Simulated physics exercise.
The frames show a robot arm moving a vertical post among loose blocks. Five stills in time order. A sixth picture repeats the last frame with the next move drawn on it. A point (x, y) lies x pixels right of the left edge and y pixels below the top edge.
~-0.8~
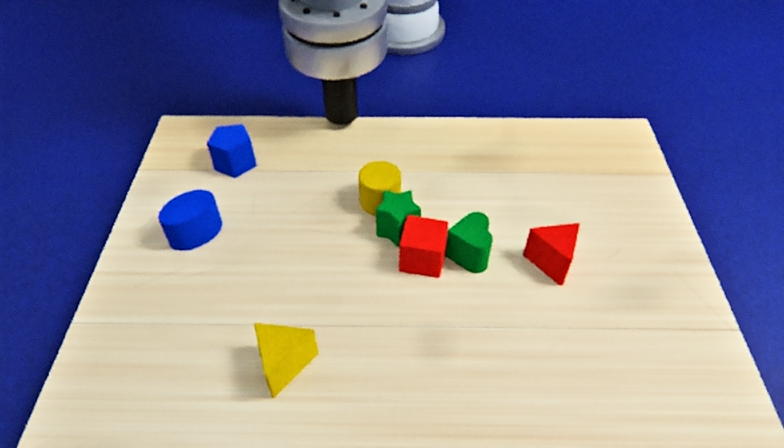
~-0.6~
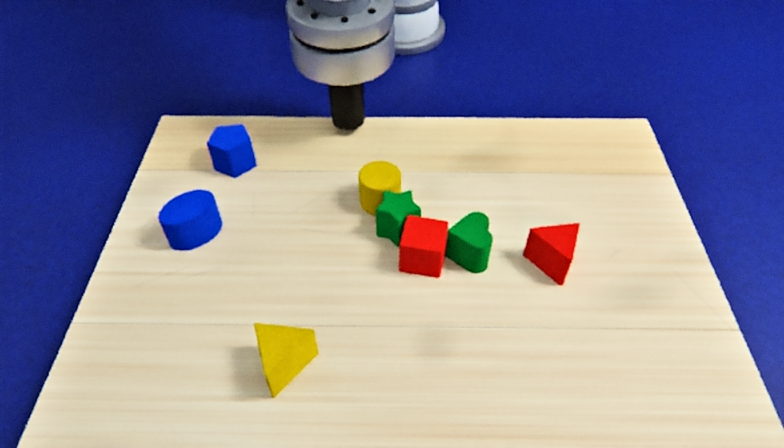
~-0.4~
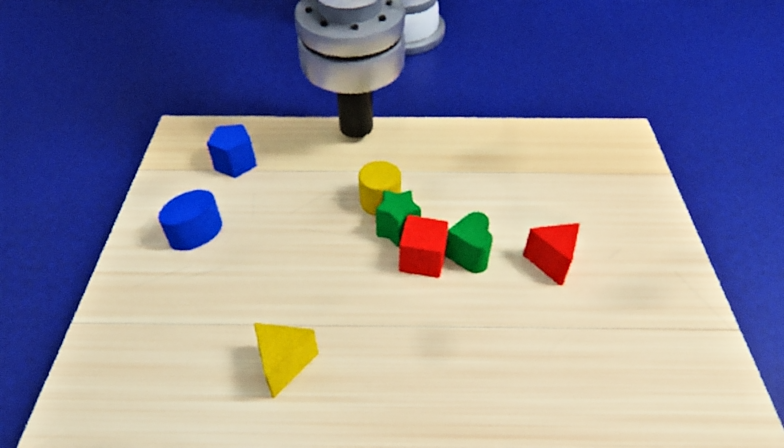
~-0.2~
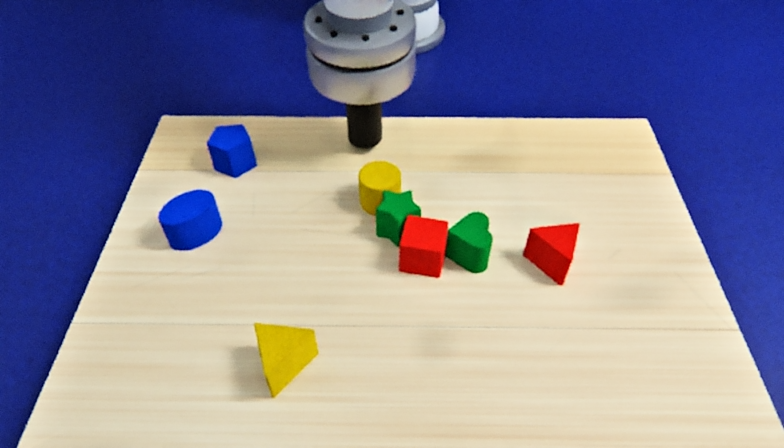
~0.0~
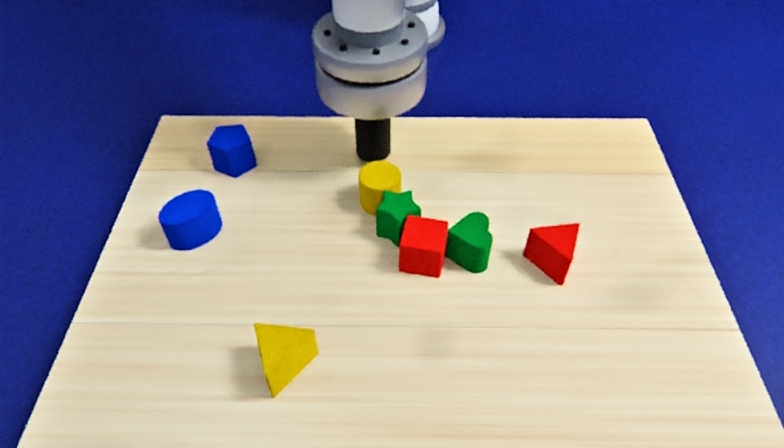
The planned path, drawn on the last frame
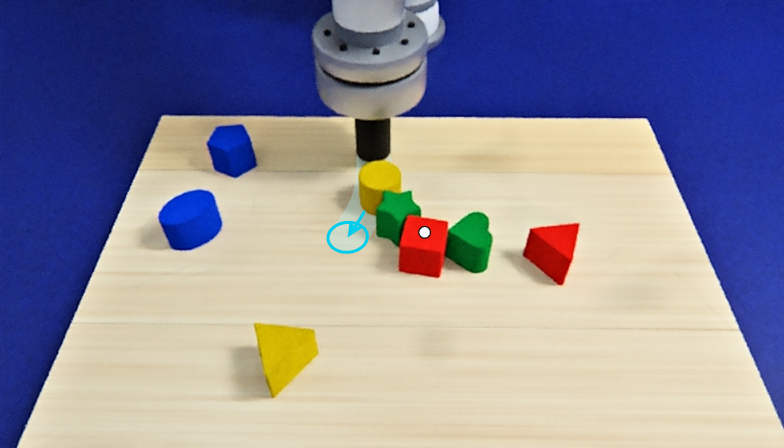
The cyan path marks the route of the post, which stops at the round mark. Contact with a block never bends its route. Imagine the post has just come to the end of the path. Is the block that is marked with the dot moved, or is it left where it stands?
When the path is over, the block that is marked with the dot has left its spot.
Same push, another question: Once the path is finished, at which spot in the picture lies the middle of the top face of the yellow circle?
In the picture, it is at (348, 244).
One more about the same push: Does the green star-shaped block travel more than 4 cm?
I believe so.
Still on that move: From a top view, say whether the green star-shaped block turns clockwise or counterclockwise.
The turn is anti-clockwise.
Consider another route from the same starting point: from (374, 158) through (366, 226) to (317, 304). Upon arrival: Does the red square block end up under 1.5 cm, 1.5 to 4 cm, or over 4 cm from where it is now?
Goes 1.5 to 4 cm.
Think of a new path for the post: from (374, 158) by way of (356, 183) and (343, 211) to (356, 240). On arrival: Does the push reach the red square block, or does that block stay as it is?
It does get moved.
Drawn move, from (374, 158) via (371, 196), ending at (348, 237); the dot is on the red square block.
What follows on the original path. One third of the way, post (373, 177); yellow circle (373, 184); green star-shaped block (393, 209), turned 25° anticlockwise.
Two thirds of the way, post (365, 203); yellow circle (361, 214); green star-shaped block (389, 236), turned 45° anticlockwise; red square block (435, 246), turned 30° anticlockwise.
At the end, post (347, 230); yellow circle (348, 244); green star-shaped block (389, 249), turned 80° anticlockwise; red square block (436, 246), turned 30° anticlockwise.
